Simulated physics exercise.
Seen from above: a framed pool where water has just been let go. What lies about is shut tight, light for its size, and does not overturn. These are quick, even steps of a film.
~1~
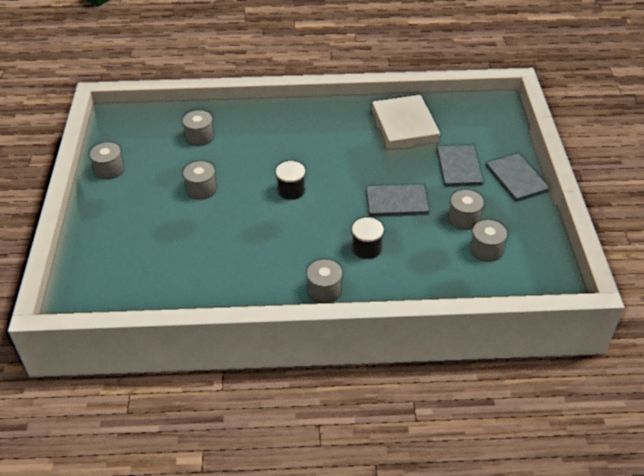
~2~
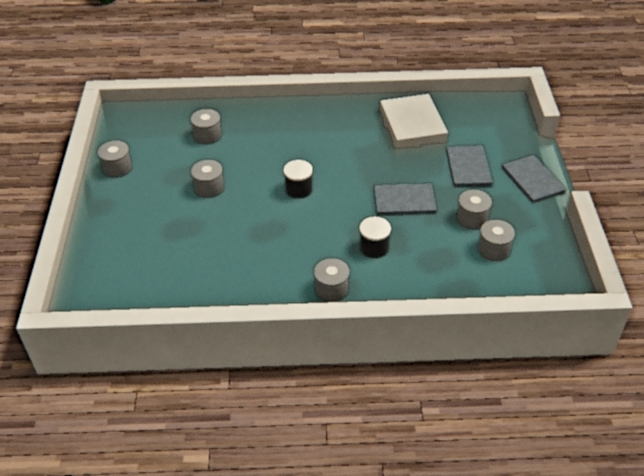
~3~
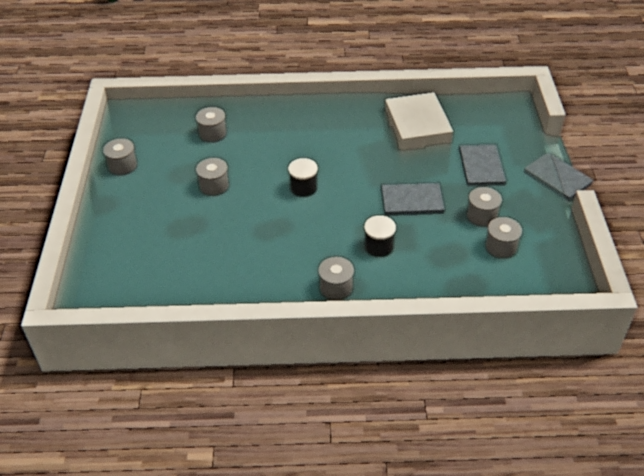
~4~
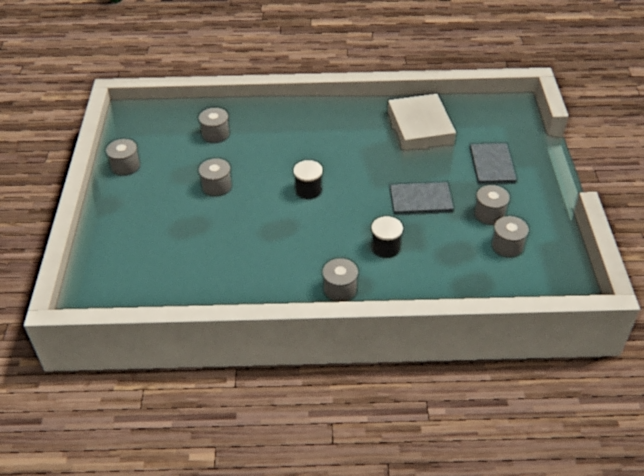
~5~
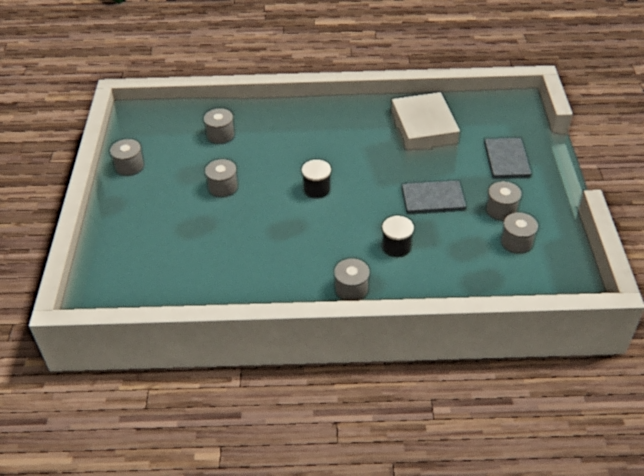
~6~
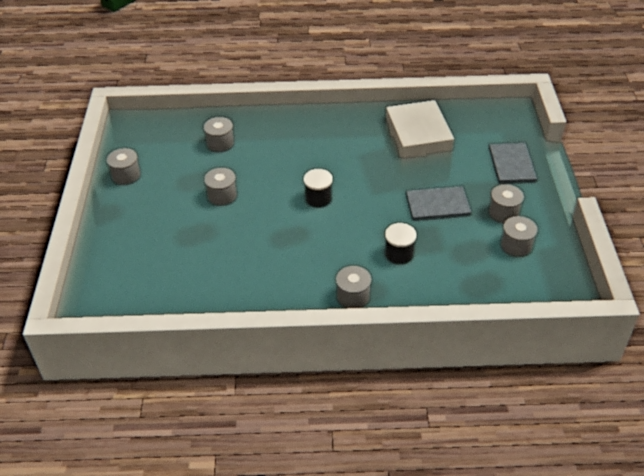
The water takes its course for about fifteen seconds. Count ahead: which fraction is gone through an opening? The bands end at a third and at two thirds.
It is from one to two thirds.
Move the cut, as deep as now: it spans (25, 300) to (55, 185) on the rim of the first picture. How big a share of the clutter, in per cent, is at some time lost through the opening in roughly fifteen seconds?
Roughly 0 per cent.
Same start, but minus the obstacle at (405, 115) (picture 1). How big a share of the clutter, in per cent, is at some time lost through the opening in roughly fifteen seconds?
Roughly 50 per cent.
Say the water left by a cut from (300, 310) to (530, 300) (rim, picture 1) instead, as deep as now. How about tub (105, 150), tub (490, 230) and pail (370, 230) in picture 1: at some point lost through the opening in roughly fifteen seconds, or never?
In turn: Left behind, carried outside, gone.
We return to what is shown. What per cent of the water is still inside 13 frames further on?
Near 82 in a hundred.
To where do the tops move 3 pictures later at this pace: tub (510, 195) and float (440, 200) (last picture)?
Close to (533, 183) and (467, 197).
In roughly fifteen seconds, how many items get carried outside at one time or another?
It comes to 5.
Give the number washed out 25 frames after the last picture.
I count 5.
A moment on, 1 of 11 are out; 10 afloat.
Next, 4 of 11 are out; 7 afloat.
Later, 5 of 11 are out; 6 afloat.
In the end, 5 of 11 are out; 6 afloat.
